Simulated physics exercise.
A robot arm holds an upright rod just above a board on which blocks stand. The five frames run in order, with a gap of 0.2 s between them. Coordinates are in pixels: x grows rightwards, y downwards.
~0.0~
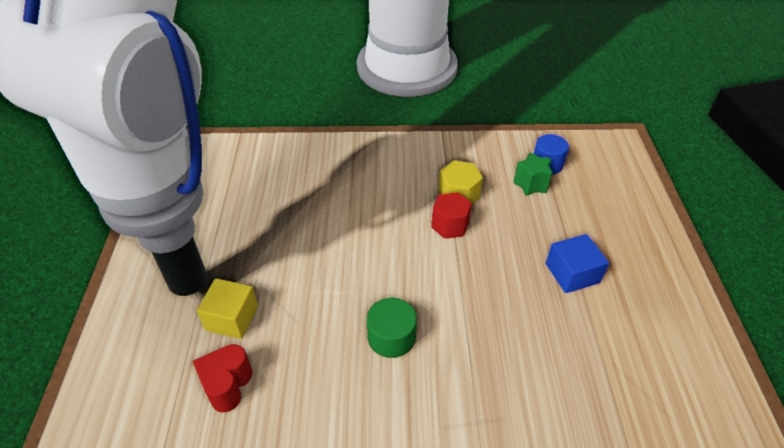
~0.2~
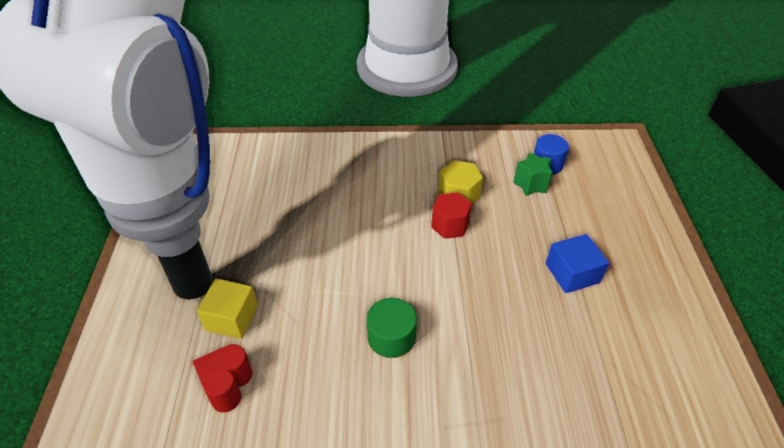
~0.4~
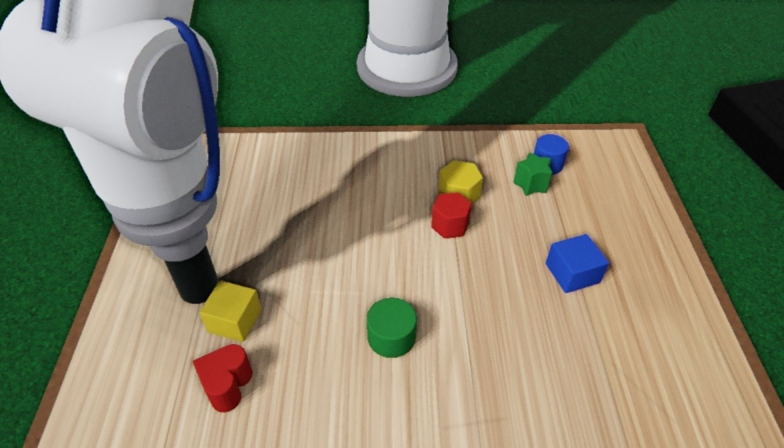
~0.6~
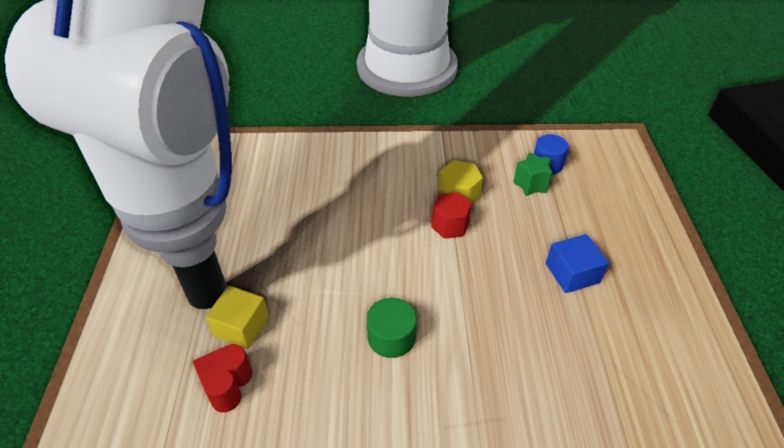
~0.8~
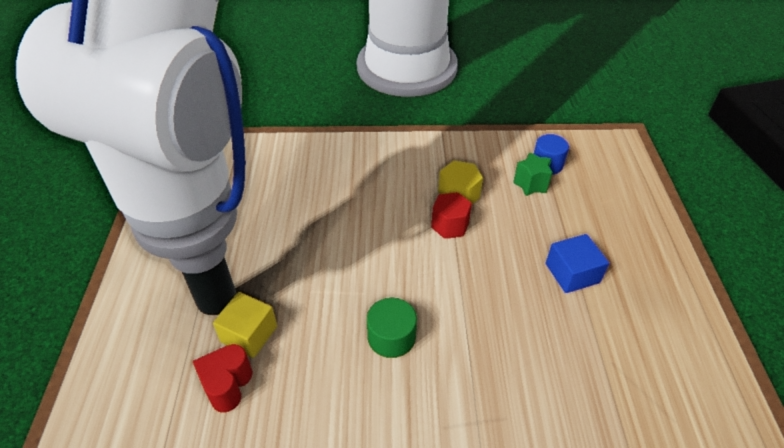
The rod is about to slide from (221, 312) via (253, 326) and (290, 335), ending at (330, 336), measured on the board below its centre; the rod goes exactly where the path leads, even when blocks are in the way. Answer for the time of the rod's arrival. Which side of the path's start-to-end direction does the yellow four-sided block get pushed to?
The yellow four-sided block is shifted sideways to the right, facing along the path from start to end.
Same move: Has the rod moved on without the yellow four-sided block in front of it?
Final answer: Yes.
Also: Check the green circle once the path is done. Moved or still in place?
It barely shifts, if at all.
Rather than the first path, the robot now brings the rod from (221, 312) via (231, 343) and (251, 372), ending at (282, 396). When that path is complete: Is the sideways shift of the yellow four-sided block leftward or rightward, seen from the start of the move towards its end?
It shifts leftward.
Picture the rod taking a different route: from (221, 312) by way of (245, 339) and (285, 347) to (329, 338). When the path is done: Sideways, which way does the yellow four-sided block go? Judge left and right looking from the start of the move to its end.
Heads right.
On the path given first. One third of the way, rod at (249, 314); yellow four-sided block at (269, 336), turned 25° clockwise.
Two thirds of the way, rod at (288, 323); yellow four-sided block at (293, 353), turned 60° clockwise.
At the end, rod at (328, 323); red heart block still; yellow four-sided block at (295, 354), turned 65° clockwise; green circle still.
